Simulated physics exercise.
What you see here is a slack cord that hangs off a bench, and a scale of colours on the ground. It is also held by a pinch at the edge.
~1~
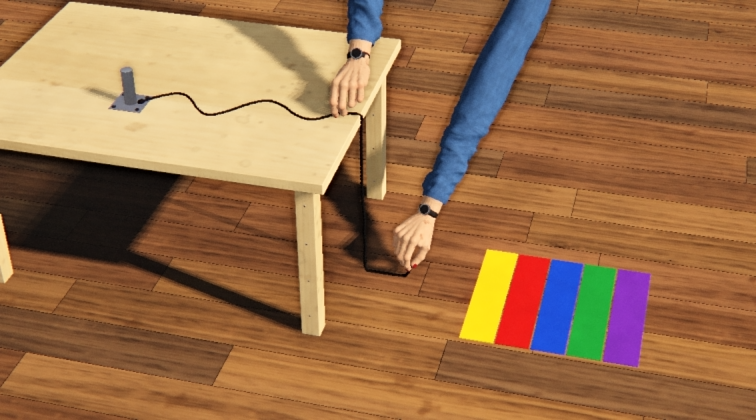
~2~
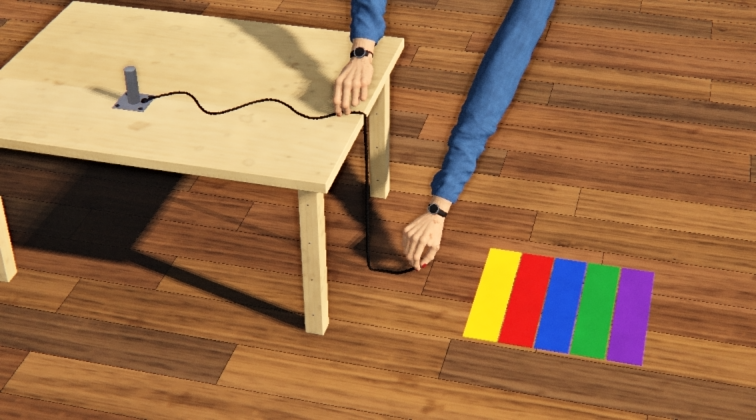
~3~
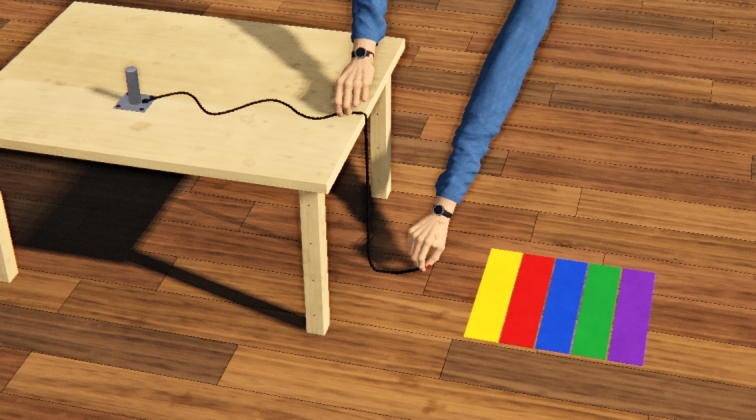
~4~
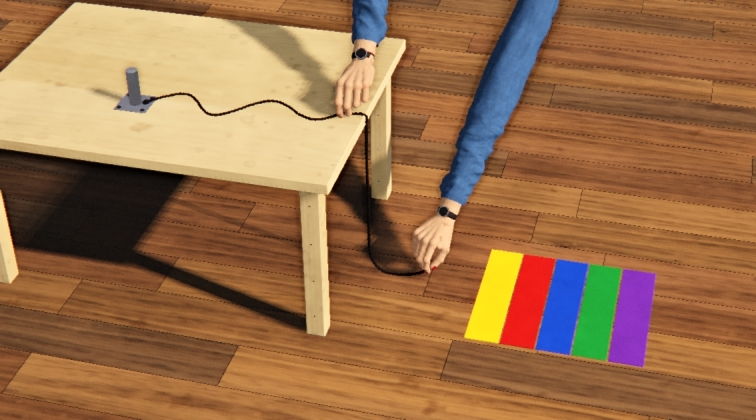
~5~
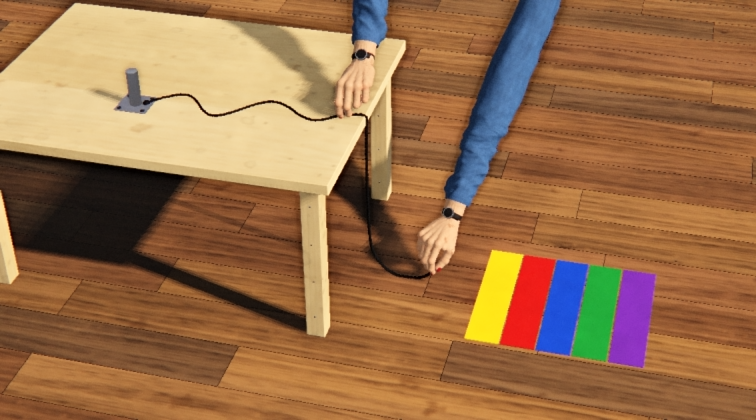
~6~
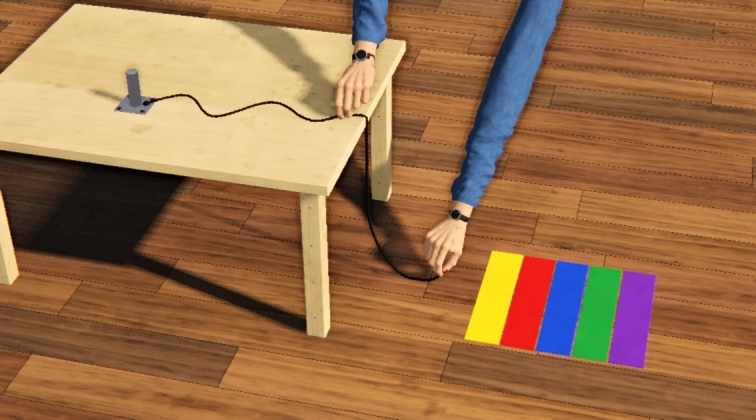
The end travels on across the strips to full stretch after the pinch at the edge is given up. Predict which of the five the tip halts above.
I expect it over the green strip.
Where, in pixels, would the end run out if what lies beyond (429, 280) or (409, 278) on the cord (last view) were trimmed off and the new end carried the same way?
You'd find it around (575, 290) the first time and around (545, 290) the second.
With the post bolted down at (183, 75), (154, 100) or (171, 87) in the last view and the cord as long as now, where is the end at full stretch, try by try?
In pixels, the answers are (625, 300), (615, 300) and (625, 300).
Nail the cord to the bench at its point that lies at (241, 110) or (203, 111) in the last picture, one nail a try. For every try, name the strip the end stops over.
One after the other: Blue, then blue.
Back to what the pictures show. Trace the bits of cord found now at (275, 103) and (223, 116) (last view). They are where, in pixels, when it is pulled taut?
First one: (307, 115); second one: (251, 112).
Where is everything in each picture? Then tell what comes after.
The first frame shows end (411, 266); yellow (481, 323); red (516, 329); blue (551, 335); green (587, 340); purple (623, 346).
The second frame shows end (420, 266); cord through (177, 93) (230, 111) (298, 113) (365, 124) (367, 192) (368, 256).
The third frame shows end (425, 267).
The fourth frame shows end (430, 269); cord through (178, 94) (231, 112) (300, 115) (366, 126) (368, 193) (372, 257).
The fifth frame shows end (435, 270).
The sixth frame shows end (442, 272); cord through (179, 95) (232, 113) (300, 116) (366, 127) (367, 195) (386, 257).
Early on, end near (527, 285); over red.
Midway, end near (572, 292); over blue.
At the end of the slack, end near (598, 296); over green. Over green.
